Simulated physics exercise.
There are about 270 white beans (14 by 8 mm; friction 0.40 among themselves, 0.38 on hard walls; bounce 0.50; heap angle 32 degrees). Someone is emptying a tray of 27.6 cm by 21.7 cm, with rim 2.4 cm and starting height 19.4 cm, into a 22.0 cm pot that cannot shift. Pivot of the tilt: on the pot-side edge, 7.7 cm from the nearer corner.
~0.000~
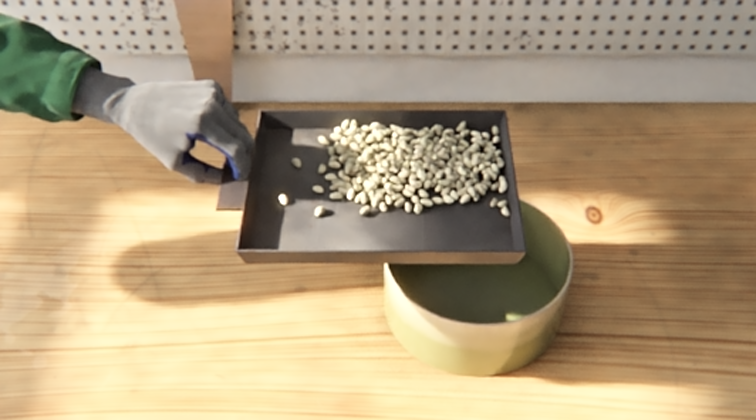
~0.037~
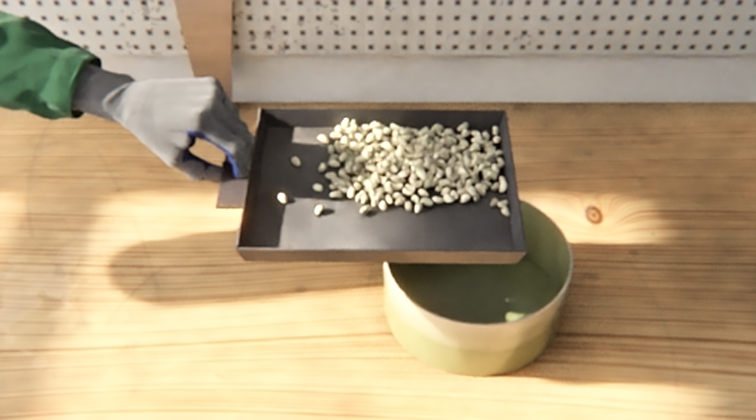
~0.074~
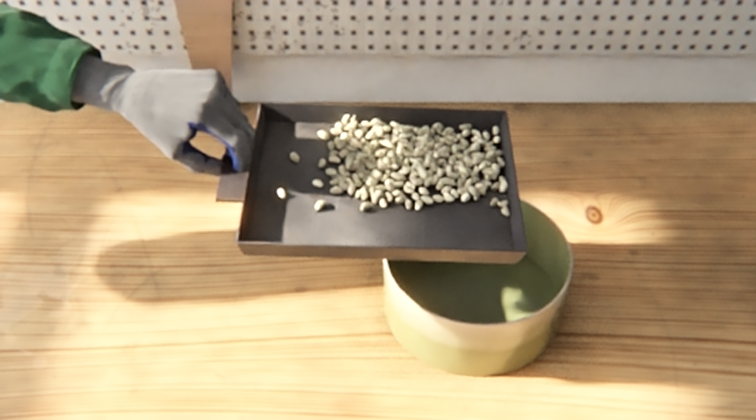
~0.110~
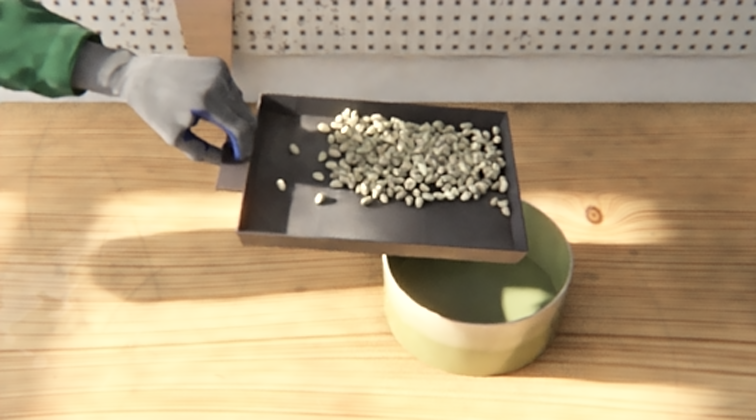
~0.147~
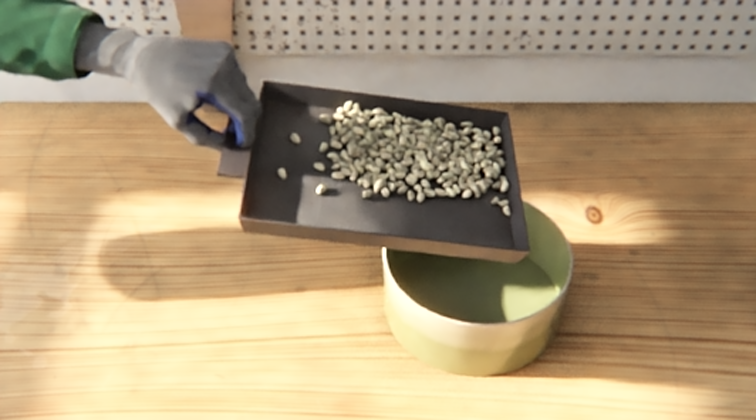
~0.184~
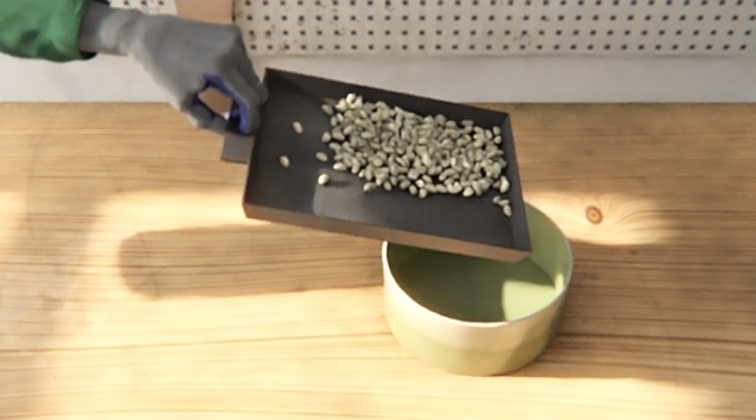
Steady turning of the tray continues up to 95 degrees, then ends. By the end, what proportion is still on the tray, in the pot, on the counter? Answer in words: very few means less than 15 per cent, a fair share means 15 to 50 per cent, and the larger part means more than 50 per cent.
Left on the tray: Very few. Pot: The larger part. Counter: A fair share.
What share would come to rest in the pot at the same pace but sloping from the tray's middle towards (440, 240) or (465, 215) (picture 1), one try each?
Roughly 25 % for the first direction, roughly 30 % for the second.
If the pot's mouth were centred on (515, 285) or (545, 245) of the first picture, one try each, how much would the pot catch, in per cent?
Near 55 and 95 percent, one try each.
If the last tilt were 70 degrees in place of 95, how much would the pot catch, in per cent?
About 30 in a hundred would end up in the pot.
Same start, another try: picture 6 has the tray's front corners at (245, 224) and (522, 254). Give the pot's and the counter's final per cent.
Split: Pot = 30, counter = 70.
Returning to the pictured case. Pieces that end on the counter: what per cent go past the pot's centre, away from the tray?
Roughly 90 percent of the spill.
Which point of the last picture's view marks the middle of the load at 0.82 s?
The middle of the load should be near (523, 166) then.
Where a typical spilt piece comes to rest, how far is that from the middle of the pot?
Roughly 22 cm from the centre.
After 0.56 s, tilt 52 degrees; the tray holds 100 %, the pot 0 %.
Then, at 0.82 s, tilt 80 degrees; the tray holds 65 %, the pot 5 %.
Then, at 1.18 s, tilt 95 degrees; the tray holds 5 %, the pot 55 %.
By 2.6 s all is still; tray 0 %, pot 65 %, counter 35 %.
